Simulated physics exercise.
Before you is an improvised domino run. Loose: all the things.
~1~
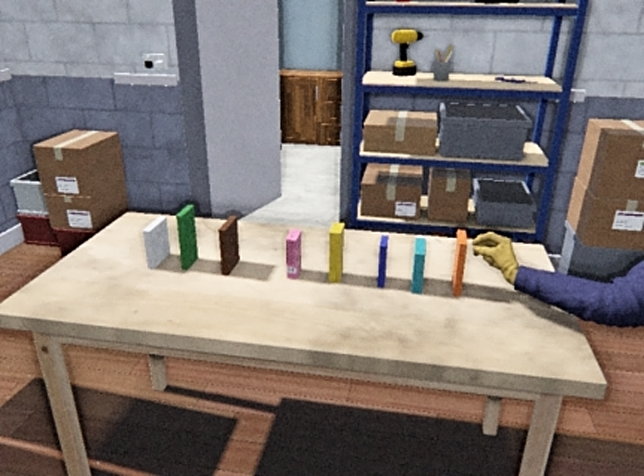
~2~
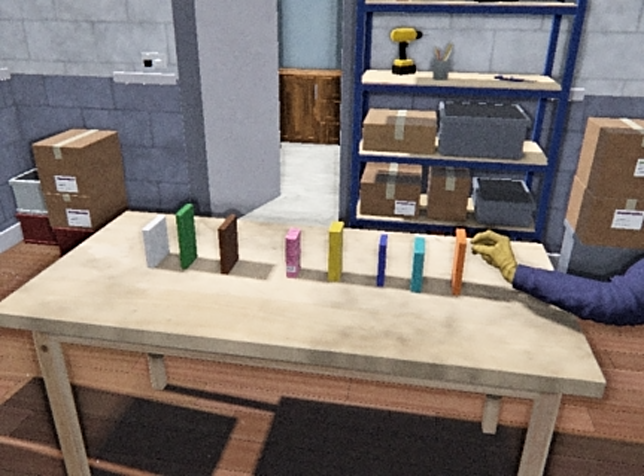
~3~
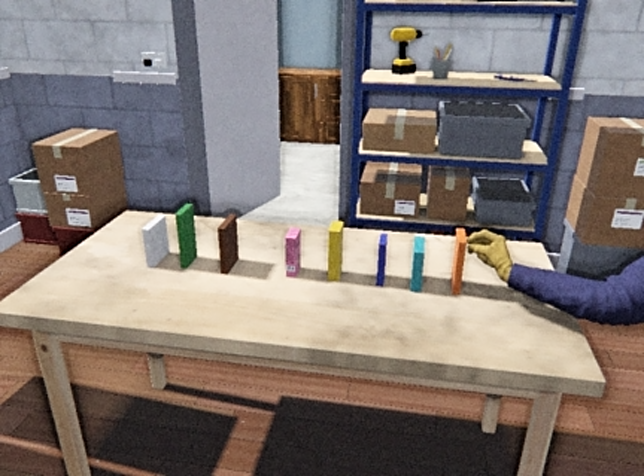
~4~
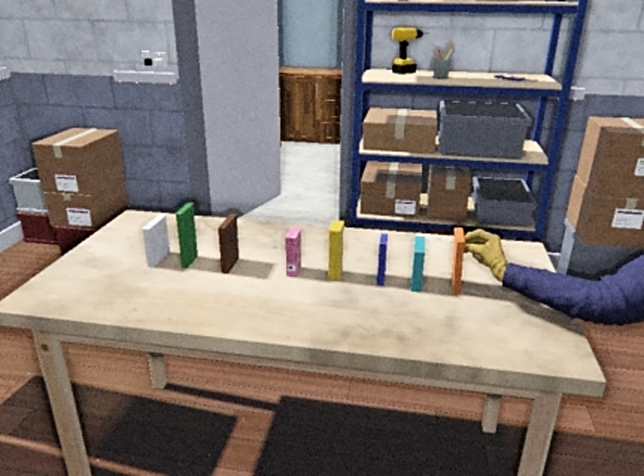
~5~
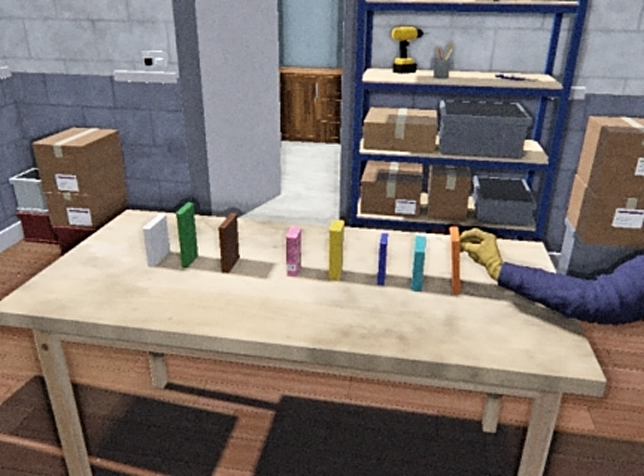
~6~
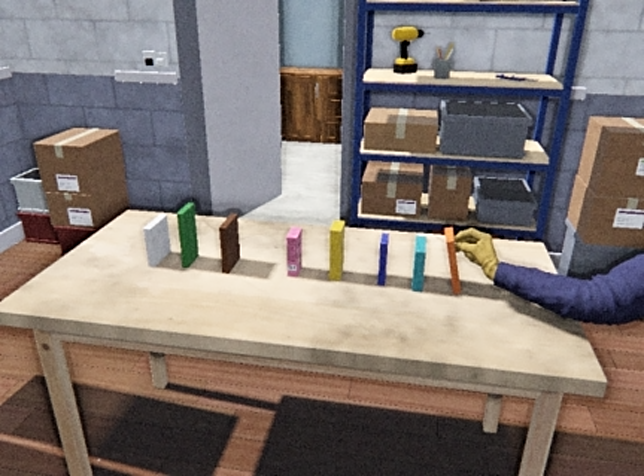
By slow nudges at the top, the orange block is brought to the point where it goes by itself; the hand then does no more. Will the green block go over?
No, well, that one stays up, I reckon.
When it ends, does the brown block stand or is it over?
Well, the brown block does not fall.
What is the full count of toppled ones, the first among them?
5.
Then, 0.40 s after the last picture, orange block 61° over; turquoise board tipped 41° from how it was; blue board tipped 4° from how it was.
Then, 0.60 s after the last picture, orange block 75° over; blue board on its side; turquoise board on its side; yellow board tipped 16° from how it was.
Then, 0.80 s after the last picture, orange block 75° over; yellow board tipped 73° from how it was; blue board on its side; turquoise board on its side.
At rest, tipped over on the table, yellow board, pink packet, blue board and turquoise board; the other 2 in place. Seen from the same camera at the end, green block near (188, 236).
